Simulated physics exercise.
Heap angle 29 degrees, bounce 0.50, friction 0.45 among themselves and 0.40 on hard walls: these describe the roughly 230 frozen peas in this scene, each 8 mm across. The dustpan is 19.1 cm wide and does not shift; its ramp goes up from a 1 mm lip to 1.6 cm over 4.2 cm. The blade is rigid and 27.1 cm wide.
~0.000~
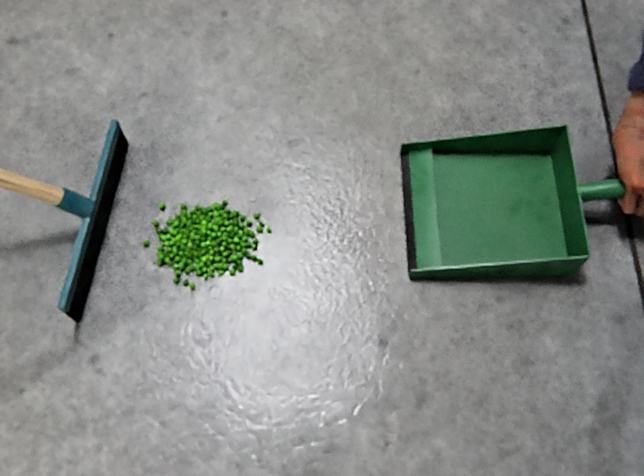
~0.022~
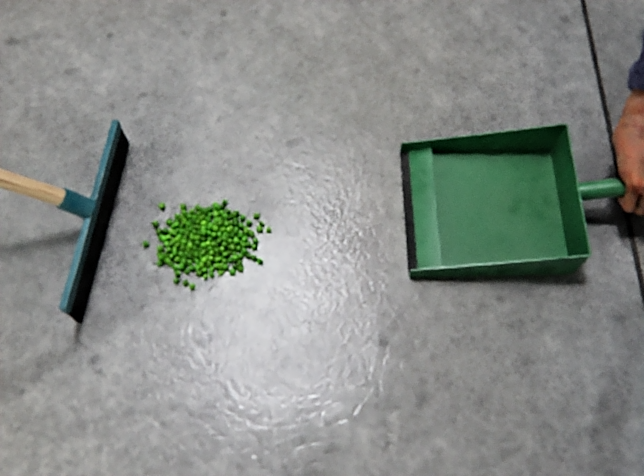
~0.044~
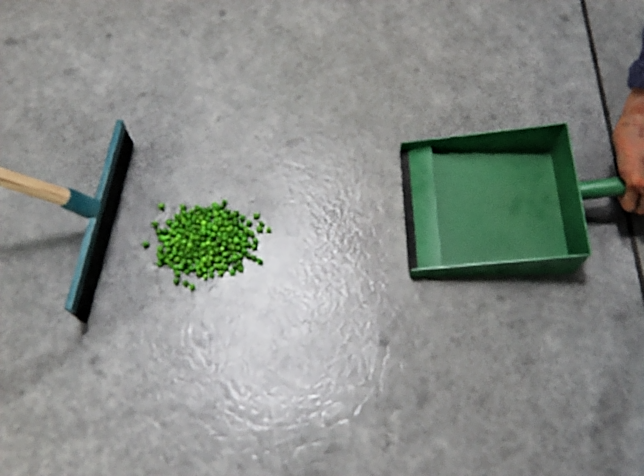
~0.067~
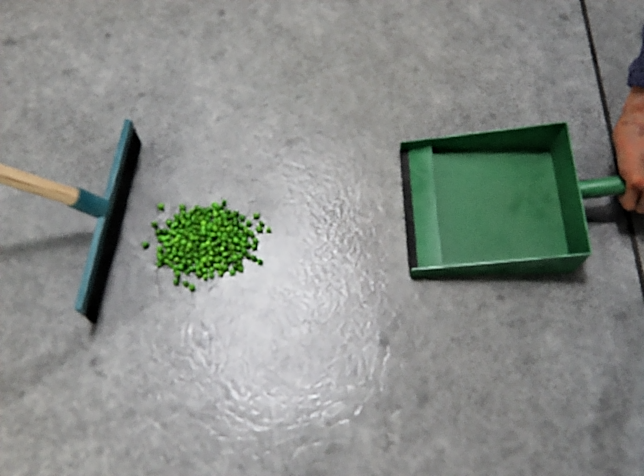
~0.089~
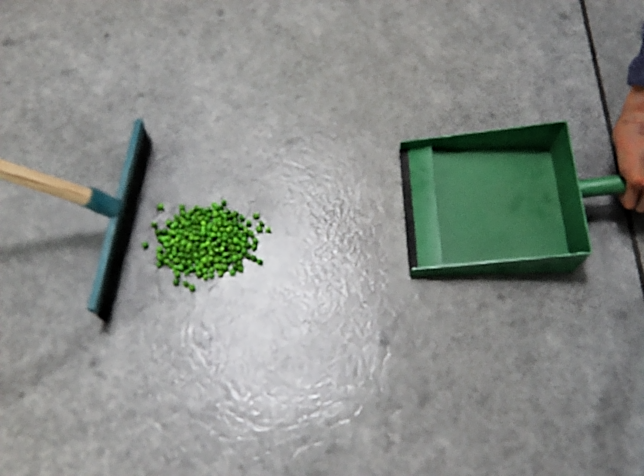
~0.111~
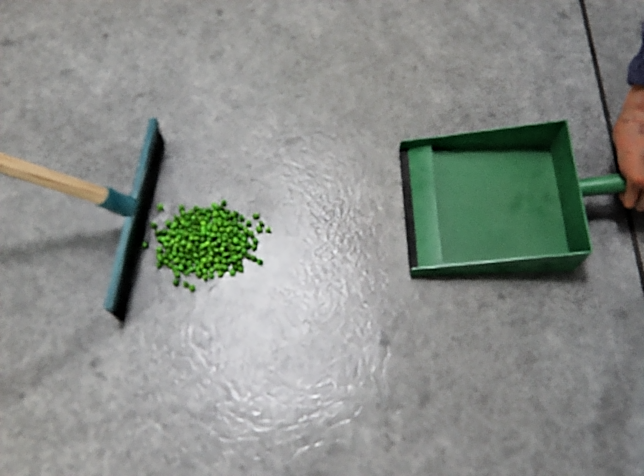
A smooth grey concrete floor with a glossy patch and a dark seam at the right is seen from above by a camera that stays still. A small heap of bright green peas lies left of centre, between a teal broom head with dark edging and a wooden handle at left and a green dustpan held by a hand at right. The broom slides a short way rightward, slowly at first, up to the heap's left edge, while the peas and dustpan stay in place.
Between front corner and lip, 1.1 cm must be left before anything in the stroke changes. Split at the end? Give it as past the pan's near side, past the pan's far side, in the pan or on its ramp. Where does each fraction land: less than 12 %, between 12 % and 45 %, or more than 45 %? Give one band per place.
As I see it, past the pan's near side: A moderate fraction; past the pan's far side: A tiny fraction; in the pan or on its ramp: A moderate fraction.
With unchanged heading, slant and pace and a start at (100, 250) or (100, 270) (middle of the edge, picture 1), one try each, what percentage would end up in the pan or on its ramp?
I'd put it near 40 per cent for the first and near 40 per cent for the second.
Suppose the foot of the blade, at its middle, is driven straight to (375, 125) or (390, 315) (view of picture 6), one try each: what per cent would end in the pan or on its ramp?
Around 20 per cent, and around 15 per cent.
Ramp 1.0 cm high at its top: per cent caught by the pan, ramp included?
Roughly 40 per cent.
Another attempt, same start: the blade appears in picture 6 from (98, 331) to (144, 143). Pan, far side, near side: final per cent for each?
Pan: 0, far side: 5, near side: 65.
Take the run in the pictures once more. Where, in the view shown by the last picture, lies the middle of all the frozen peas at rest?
Near (417, 245).
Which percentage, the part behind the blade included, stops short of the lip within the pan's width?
It comes to some 35 percent.
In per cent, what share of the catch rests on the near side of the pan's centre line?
I'd put it at around 60 per cent.
After 0.29 s, middle of the blade 19 cm from the lip; 0 % over the lip, far side 0 %, near side 25 %.
After 0.41 s, middle of the blade 8 cm from the lip; 0 % over the lip, far side 5 %, near side 30 %.
After 0.66 s, middle of the blade 3 cm from the lip; 40 % over the lip, far side 5 %, near side 30 %.
In the end, at 1.8 s, near side 30 %, far side 5 %, pan 35 %, in front of the lip or behind the blade 35 %.
